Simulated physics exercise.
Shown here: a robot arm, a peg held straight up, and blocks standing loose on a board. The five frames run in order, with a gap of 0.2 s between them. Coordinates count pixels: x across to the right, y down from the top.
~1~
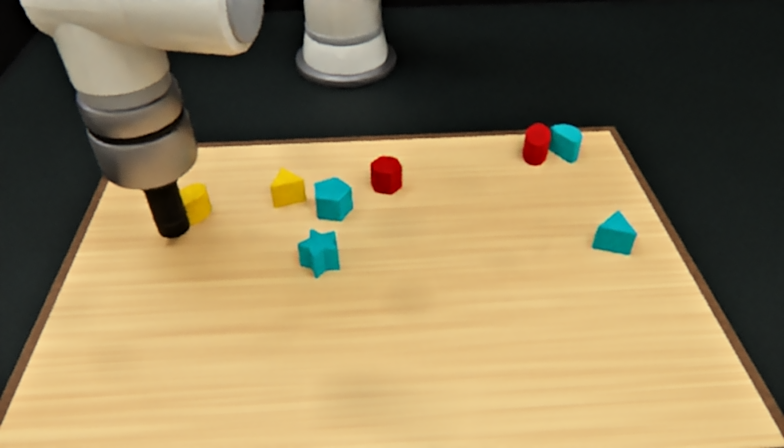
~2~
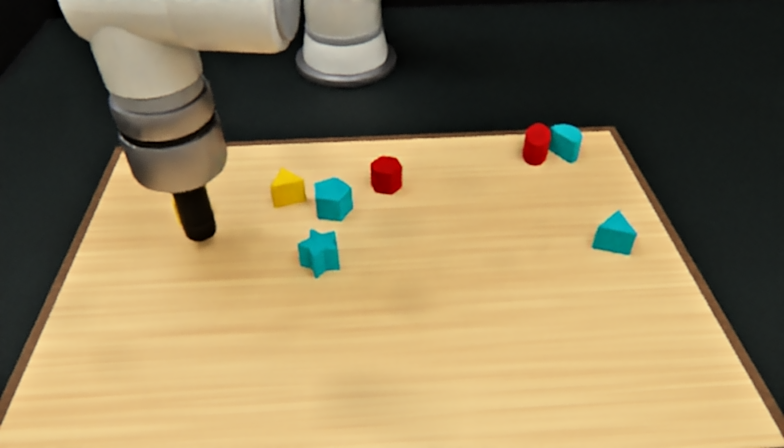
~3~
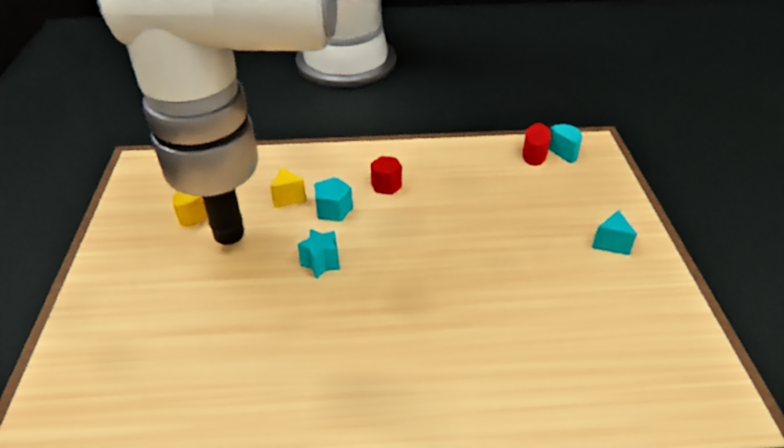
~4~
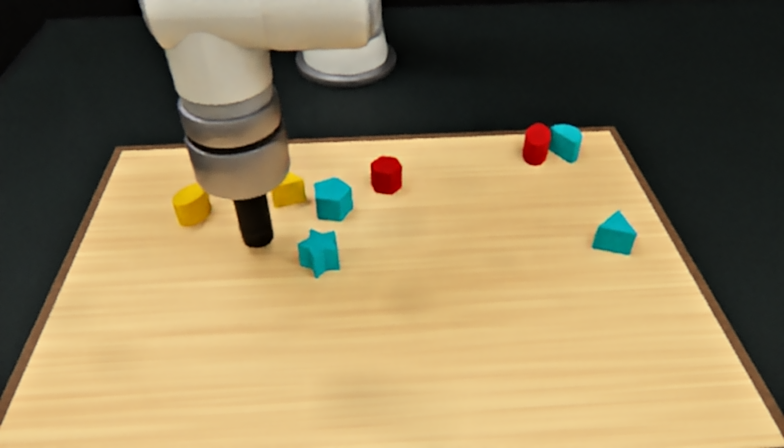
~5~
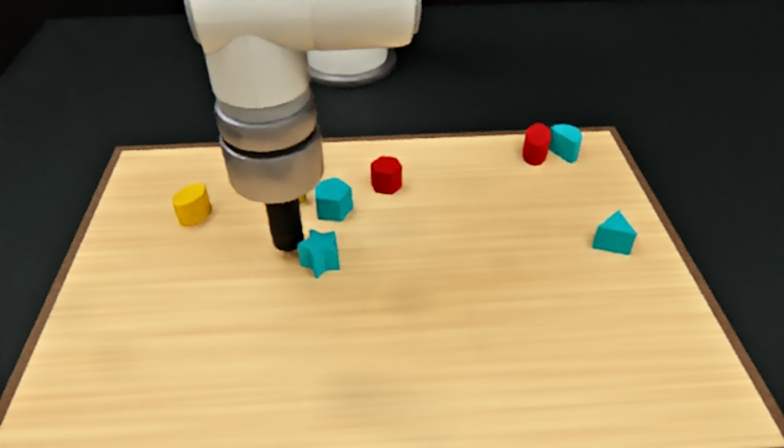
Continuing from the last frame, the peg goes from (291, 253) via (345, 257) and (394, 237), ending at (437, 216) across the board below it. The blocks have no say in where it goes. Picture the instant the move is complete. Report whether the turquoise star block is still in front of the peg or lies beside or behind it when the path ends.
Answer: Slipped away.
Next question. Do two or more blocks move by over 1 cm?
I'd say no.
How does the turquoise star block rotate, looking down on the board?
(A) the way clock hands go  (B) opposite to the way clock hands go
Option A.
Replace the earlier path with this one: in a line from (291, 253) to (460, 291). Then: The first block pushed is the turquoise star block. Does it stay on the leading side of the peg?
Ahead to the end.
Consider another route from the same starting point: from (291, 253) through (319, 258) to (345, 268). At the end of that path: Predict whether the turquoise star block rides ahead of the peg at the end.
Final position: Ahead.
The first path, step by step. One third of the way, peg at (345, 246); turquoise star block at (366, 250), turned 15° clockwise.
Two thirds of the way, peg at (394, 226); turquoise star block at (375, 250), turned 45° clockwise.
At the end, peg at (438, 205); turquoise star block at (375, 250), turned 45° clockwise; turquoise pentagon in place.
